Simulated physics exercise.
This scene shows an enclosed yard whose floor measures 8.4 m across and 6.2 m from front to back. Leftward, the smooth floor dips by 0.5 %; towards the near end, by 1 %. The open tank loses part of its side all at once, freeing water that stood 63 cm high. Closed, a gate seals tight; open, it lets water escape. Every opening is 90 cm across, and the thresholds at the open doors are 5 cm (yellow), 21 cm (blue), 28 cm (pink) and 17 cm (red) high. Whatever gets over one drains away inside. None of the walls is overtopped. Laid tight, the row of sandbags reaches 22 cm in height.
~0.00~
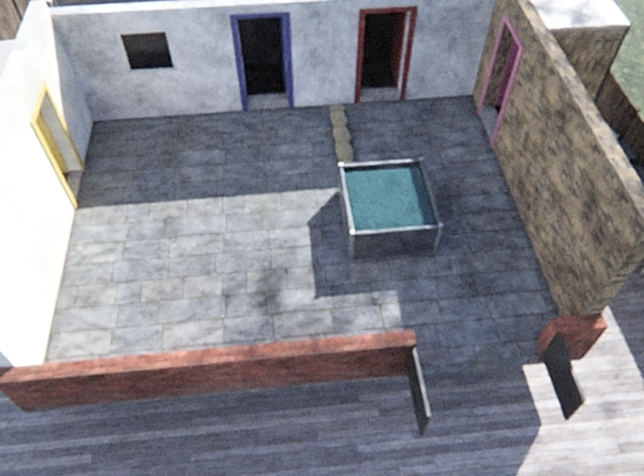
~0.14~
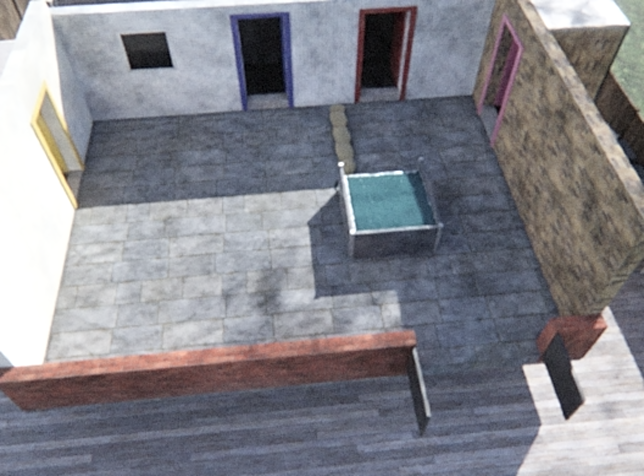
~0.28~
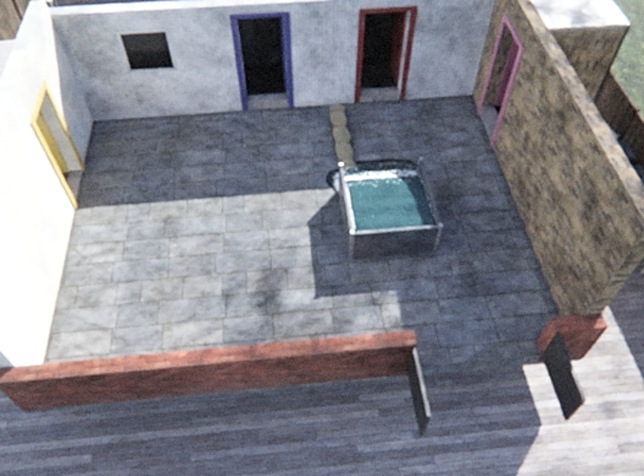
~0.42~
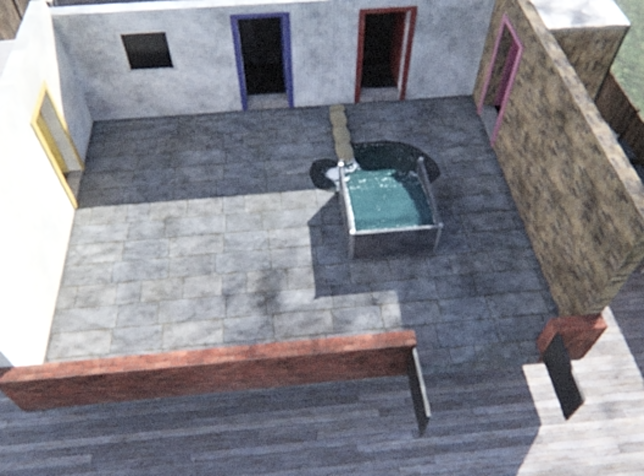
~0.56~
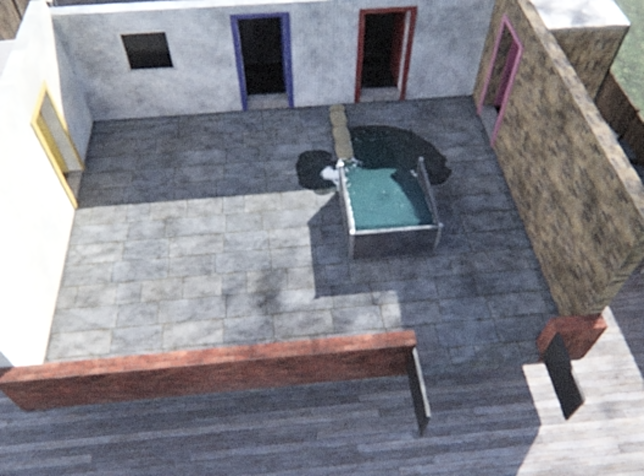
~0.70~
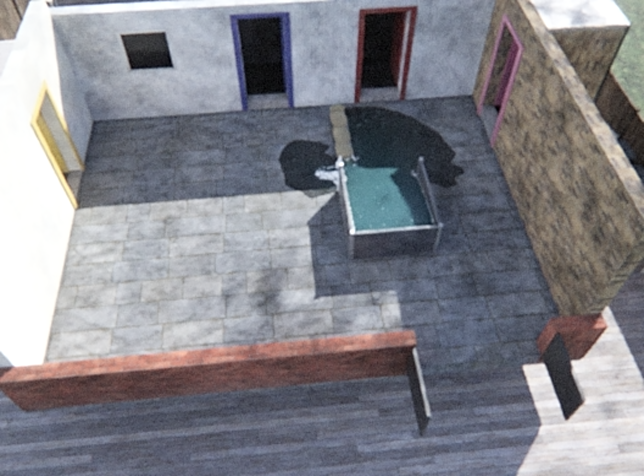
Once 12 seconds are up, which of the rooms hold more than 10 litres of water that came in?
Yellow door - 10 litres or less. Blue door - 10 litres or less. Pink door - 10 litres or less. Red door - more than 10 litres.
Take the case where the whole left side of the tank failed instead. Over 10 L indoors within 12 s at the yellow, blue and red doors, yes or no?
Yellow door surpasses it, blue door doesn't reach it, red door doesn't reach it.
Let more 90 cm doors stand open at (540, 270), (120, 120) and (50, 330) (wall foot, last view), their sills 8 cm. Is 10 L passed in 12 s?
The first one doesn't reach it, the second one doesn't reach it, and the third one doesn't reach it.
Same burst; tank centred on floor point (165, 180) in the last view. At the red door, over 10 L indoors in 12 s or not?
Against the limit, the red door gets no more than that.
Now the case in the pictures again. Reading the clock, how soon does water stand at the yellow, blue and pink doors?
Yellow: 4.5 s; blue: 1.6 s; pink: 1.6 s.
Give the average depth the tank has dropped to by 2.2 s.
It averages close to 16 centimetres.
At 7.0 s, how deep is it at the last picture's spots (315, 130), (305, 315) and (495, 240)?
About 1, 0 and 4 cm respectively.
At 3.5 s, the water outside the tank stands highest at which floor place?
Around (460, 96).
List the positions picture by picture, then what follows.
In the first picture, still water, 63 cm deep, in the open tank at (388, 197).
In the second picture, the front is at a hidden place, 0.8 m from the gap on the open tank's far side; 0.4 m2 of floor is under water; 63 cm left at the back of the open tank.
In the third picture, water pours out on the open tank's far side and has run 1.0 m, to a hidden place; typically 12 cm deep outside, 63 cm at the open tank's back.
In the fourth picture, water pours out on the open tank's far side and has run 1.4 m, to (316, 166); typically 10 cm deep outside, 57 cm at the open tank's back.
In the fifth picture, the front is at (376, 127), 1.8 m from the gap on the open tank's far side; 3.3 m2 of floor is under water; 53 cm left at the back of the open tank.
In the sixth picture, water pours out on the open tank's far side and has run 2.4 m, to (345, 111); typically 6 cm deep outside, 52 cm at the open tank's back.
After 1.4 s water covers 20 % of the floor and is deepest (33 cm) near (373, 102); yellow door not reached, blue door not reached, pink door not reached, red door 31 cm at the sill, 21 L in.
After 2.2 s water covers 30 % of the floor and is deepest (38 cm) near (467, 95); yellow door not reached, blue door 3 cm at the sill, 0 L in, pink door 7 cm at the sill, 0 L in, red door 27 cm at the sill, 70 L in.
After 3.5 s water covers 30 % of the floor and is deepest (20 cm) near (460, 96); yellow door not reached, blue door 2 cm at the sill, 0 L in, pink door 15 cm at the sill, 0 L in, red door 13 cm at the sill, 90 L in.
After 7.0 s water covers 55 % of the floor and is deepest (9 cm) near (552, 339); yellow door 4 cm at the sill, 3 L in, blue door 1 cm at the sill, 0 L in, pink door 5 cm at the sill, 0 L in, red door 5 cm at the sill, 91 L in.
After 12.0 s water covers 60 % of the floor and is deepest (6 cm) near (38, 388); yellow door 2 cm at the sill, 3 L in, blue door 0 cm at the sill, 0 L in, pink door 2 cm at the sill, 0 L in, red door 1 cm at the sill, 91 L in.
